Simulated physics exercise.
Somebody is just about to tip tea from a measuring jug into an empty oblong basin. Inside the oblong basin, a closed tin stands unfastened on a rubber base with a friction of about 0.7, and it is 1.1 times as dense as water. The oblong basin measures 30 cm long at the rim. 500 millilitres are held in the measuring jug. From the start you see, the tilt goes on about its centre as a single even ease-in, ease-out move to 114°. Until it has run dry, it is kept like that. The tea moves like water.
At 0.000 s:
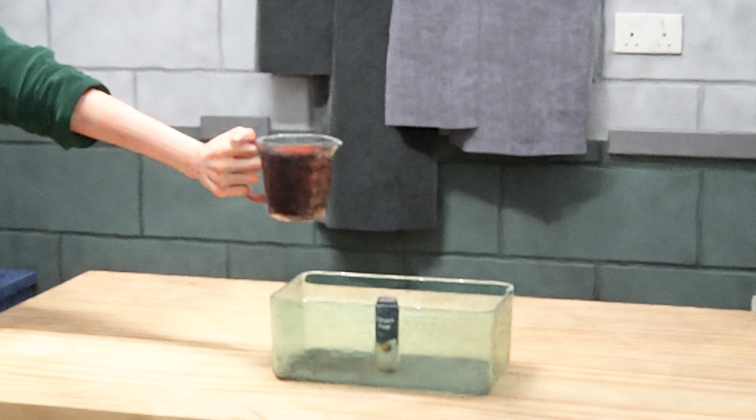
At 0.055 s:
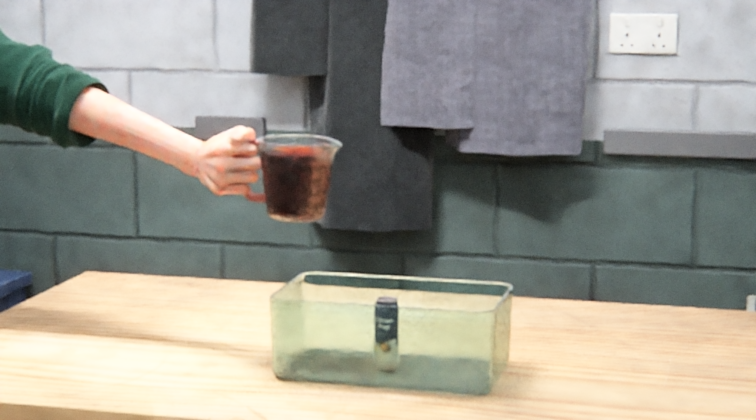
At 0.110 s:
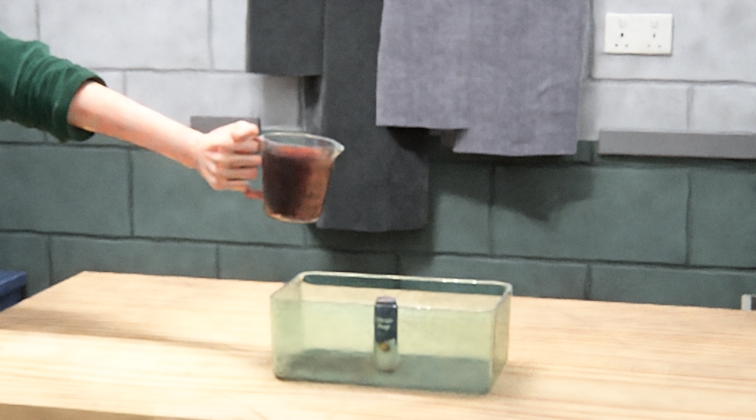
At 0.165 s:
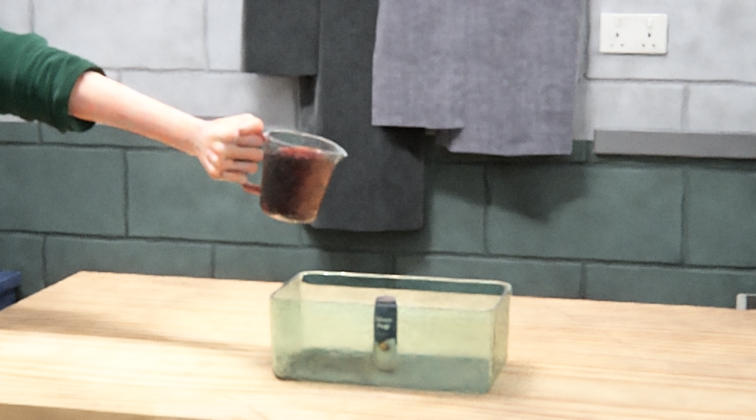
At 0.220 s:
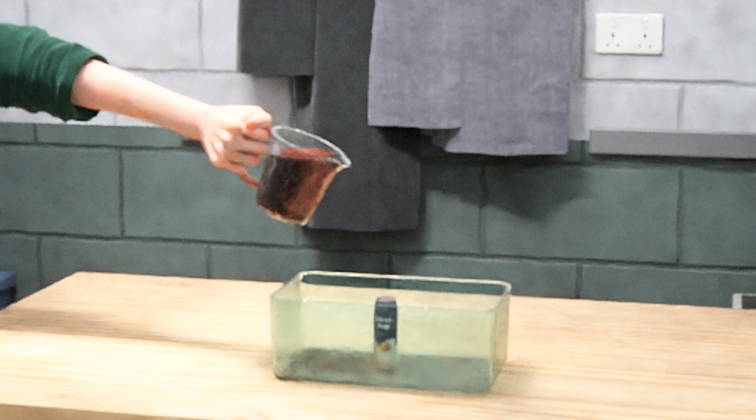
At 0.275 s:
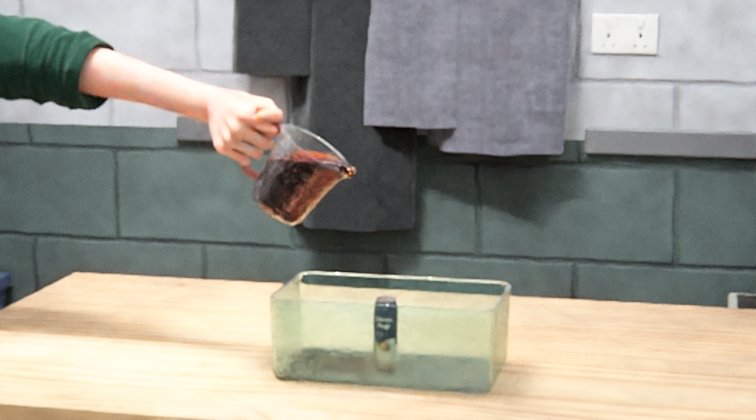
A hand in a dark green sleeve, reaching in from the left, holds a clear measuring jug of dark reddish-brown liquid above a pale wooden table, seen from the front. Below sits a greenish glass oblong basin with a small dark tin inside, before grey cloths and a grey block wall. The jug tilts rightward, slowly then faster, bringing liquid to its lip, while the view shifts slightly right.
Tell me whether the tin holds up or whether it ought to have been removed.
It's going to overturn.
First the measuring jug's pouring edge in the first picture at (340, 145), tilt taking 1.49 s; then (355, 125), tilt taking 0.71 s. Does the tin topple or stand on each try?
In the first try it remains standing; in the second it remains standing.
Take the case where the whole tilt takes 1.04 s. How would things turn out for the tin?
The tin keeps standing.
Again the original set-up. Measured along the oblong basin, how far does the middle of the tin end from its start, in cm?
Looks like roughly 9.0 cm in total.
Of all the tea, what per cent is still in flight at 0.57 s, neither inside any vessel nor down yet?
Close to 32 per cent, I'd say.
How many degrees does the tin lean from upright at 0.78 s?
Some 0°.
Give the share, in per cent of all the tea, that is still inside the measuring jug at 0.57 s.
At that time about 42 in a hundred parts are still held.
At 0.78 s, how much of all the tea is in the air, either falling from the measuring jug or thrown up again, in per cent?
Near 8 percent.
Then, 0.57 s in, the tilt is 98° and 43 per cent is still to pour; the tin stands where it began.
Then, 0.78 s in, the tilt is 114° and 3 per cent is still to pour; the tin stands 2 cm from where it began.
Then, 1.01 s in, the tilt is 114° and 0 per cent is still to pour; the tin leans 44°.
Then, 1.25 s in, the tilt is 114° and 0 per cent is still to pour; the tin lies on its side.
Finally, the tin lies on its side.
